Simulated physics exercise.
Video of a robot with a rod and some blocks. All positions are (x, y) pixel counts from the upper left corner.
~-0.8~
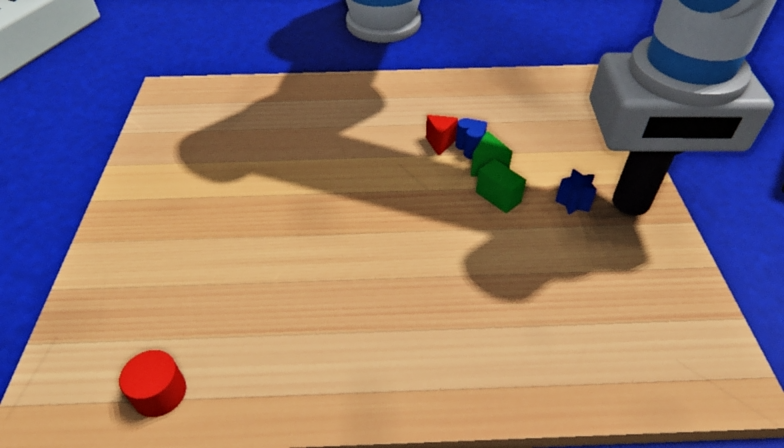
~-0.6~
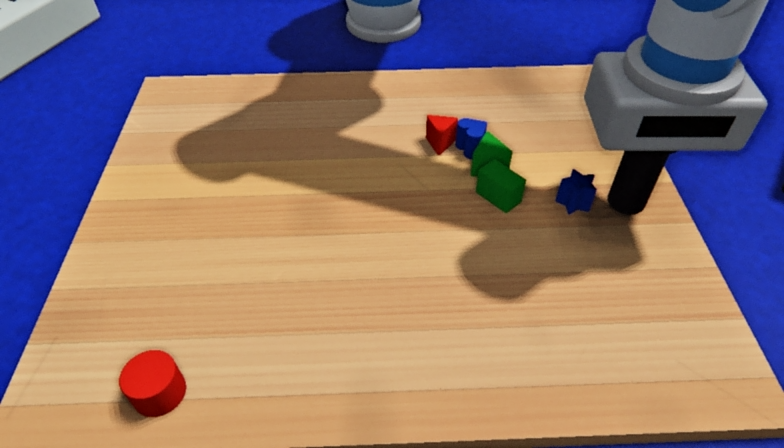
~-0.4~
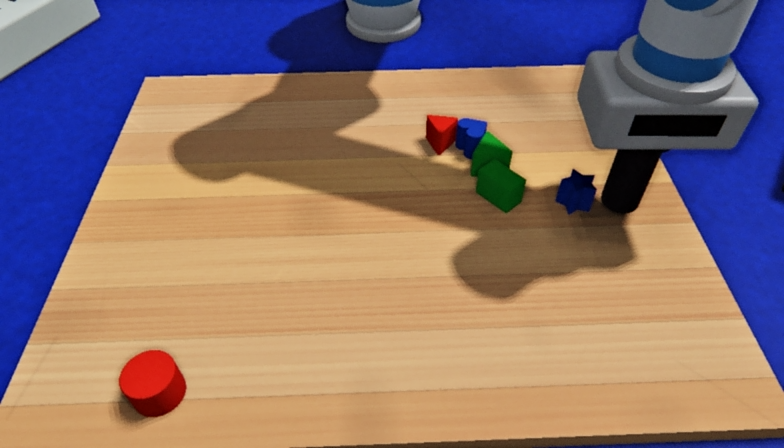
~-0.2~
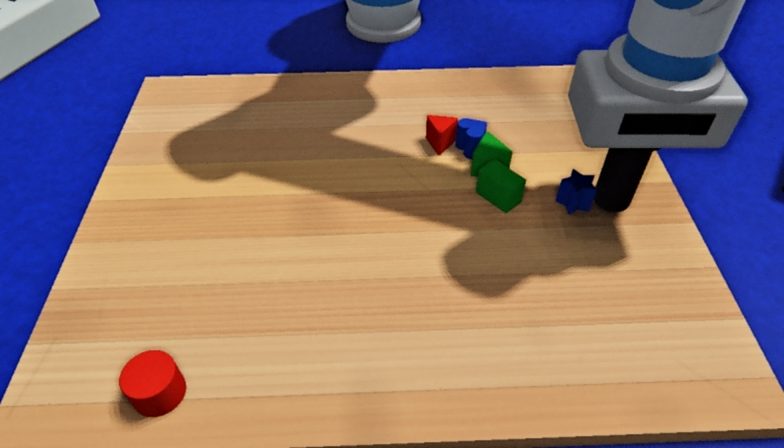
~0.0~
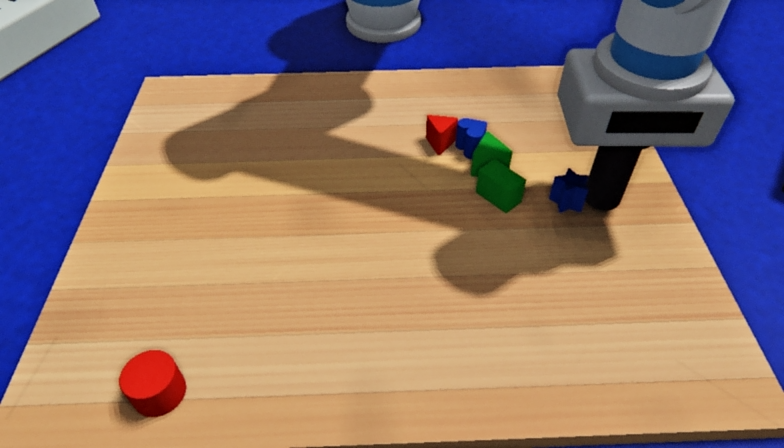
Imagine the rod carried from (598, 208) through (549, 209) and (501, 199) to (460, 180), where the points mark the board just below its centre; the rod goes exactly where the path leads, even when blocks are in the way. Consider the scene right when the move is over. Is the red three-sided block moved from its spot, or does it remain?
Left where it is.
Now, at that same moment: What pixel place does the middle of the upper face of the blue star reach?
The top centre is at (434, 151).
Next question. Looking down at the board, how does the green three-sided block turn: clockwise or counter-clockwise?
It swings round clockwise.
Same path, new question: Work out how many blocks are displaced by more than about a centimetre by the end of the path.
My forecast: 2.
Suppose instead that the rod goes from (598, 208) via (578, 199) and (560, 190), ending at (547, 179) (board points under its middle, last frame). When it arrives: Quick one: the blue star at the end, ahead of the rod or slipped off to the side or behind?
The rod loses it on the way.
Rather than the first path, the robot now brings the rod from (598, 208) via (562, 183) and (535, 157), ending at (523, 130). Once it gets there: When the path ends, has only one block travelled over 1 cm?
Yes, that is how it ends up.
What follows on the original path. One third of the way, rod (551, 201); green rectangular block (491, 172); blue star (525, 177).
Two thirds of the way, rod (502, 190); green rectangular block (444, 161), turned 15° clockwise; blue star (475, 167).
At the end, rod (461, 172); red three-sided block not moved; green three-sided block (488, 143), turned 25° clockwise; green rectangular block (405, 149), turned 25° clockwise; blue star (434, 151).
